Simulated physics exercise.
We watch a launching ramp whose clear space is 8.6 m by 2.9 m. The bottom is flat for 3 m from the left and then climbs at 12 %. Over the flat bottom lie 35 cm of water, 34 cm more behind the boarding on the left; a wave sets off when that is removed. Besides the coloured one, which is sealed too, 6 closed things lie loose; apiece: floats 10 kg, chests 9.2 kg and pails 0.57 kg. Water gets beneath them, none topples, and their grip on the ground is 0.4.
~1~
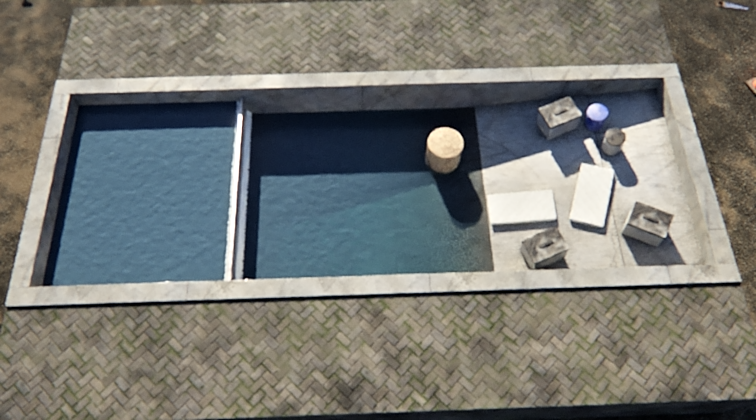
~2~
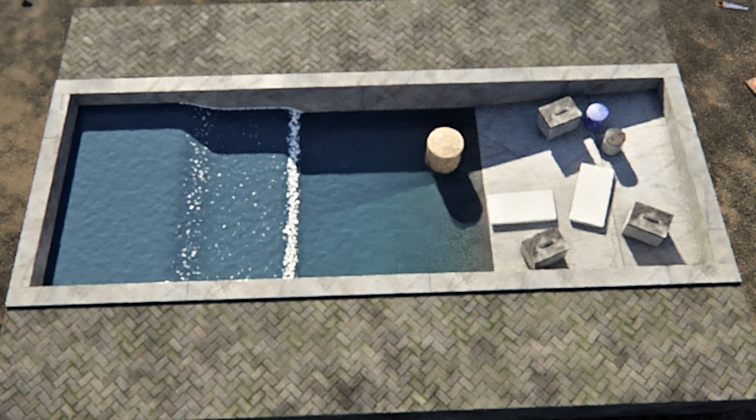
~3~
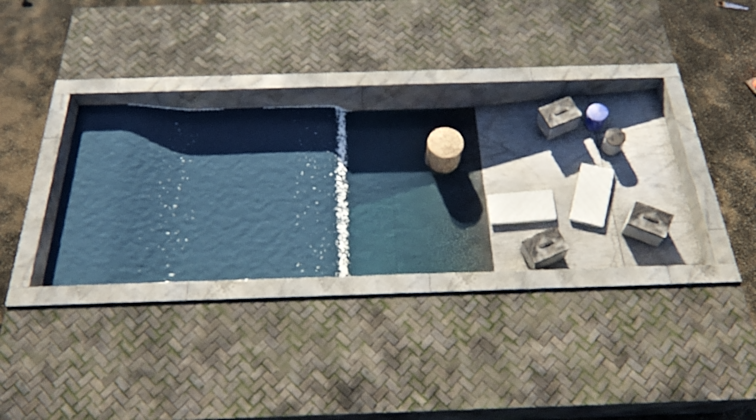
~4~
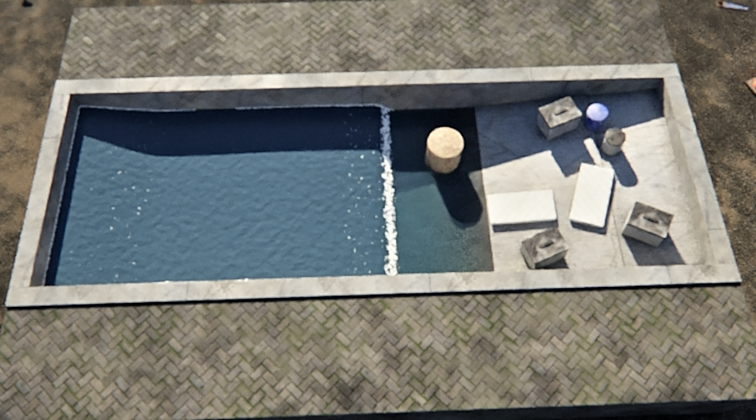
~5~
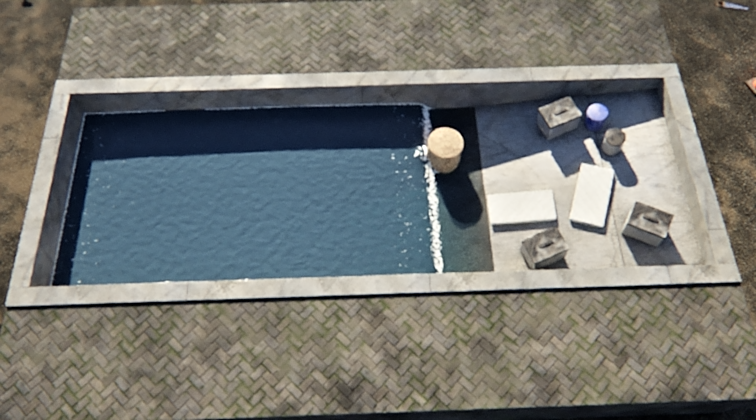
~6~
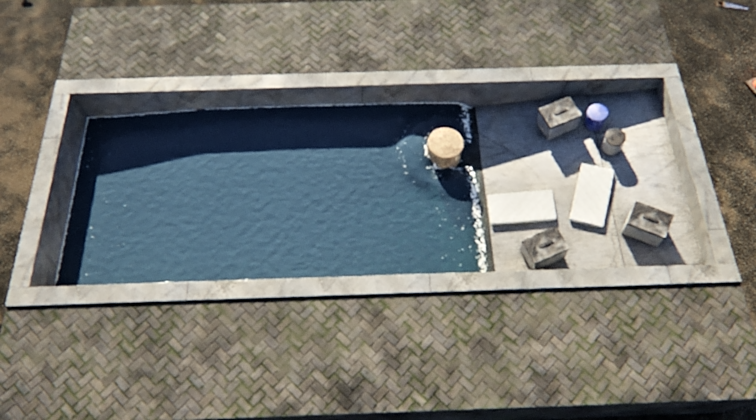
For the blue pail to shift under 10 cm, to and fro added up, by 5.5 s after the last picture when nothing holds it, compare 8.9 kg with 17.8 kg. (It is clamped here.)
Verdict: Neither load is enough.
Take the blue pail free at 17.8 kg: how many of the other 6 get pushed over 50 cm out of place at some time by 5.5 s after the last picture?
I count 6.
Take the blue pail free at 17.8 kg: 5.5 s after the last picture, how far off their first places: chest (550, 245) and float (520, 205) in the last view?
In that order: 30 cm, 250 cm.
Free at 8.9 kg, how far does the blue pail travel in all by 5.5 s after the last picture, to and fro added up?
About 200 cm.
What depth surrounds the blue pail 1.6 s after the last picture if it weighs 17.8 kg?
About 7 cm.
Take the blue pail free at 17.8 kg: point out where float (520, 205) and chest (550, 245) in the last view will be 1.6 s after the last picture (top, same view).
Around (555, 182) and (670, 244).
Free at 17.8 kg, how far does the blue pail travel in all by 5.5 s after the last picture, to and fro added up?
About 50 cm.
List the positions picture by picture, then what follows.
The blue pail at (600, 112) rests on the ground; water covers 16.5 m2; 0 of 7 have shifted, in the first picture.
The blue pail at (600, 112), on the bottom; water covers 16.5 m2; 0 of 7 have shifted, in the second picture.
The blue pail at (600, 112) rests on the ground; 16.5 m2 under water; 0 of 7 have shifted, in the third picture.
The blue pail at (600, 112), on the bottom; water covers 16.5 m2; 0 of 7 have shifted, in the fourth picture.
The blue pail at (600, 112) rests on the ground; water covers 16.5 m2; 0 of 7 have shifted, in the fifth picture.
The blue pail at (600, 112), on the bottom; 16.5 m2 under water; 0 of 7 have shifted, in the sixth picture.
Then, 0.6 s after the last picture the blue pail would be 0 cm from its start with 8.9 kg and 0 cm from its start with 17.8 kg; 0 cm of water round it then.
Then, 1.6 s after the last picture the blue pail would be 3 cm from its start with 8.9 kg and 0 cm from its start with 17.8 kg; 7 cm of water round it then.
Then, 3.4 s after the last picture the blue pail would be 38 cm from its start with 8.9 kg and 16 cm from its start with 17.8 kg; 15 cm of water round it then.
Then, 5.5 s after the last picture the blue pail would be 188 cm from its start with 8.9 kg and 45 cm from its start with 17.8 kg; 3 cm of water round it then.
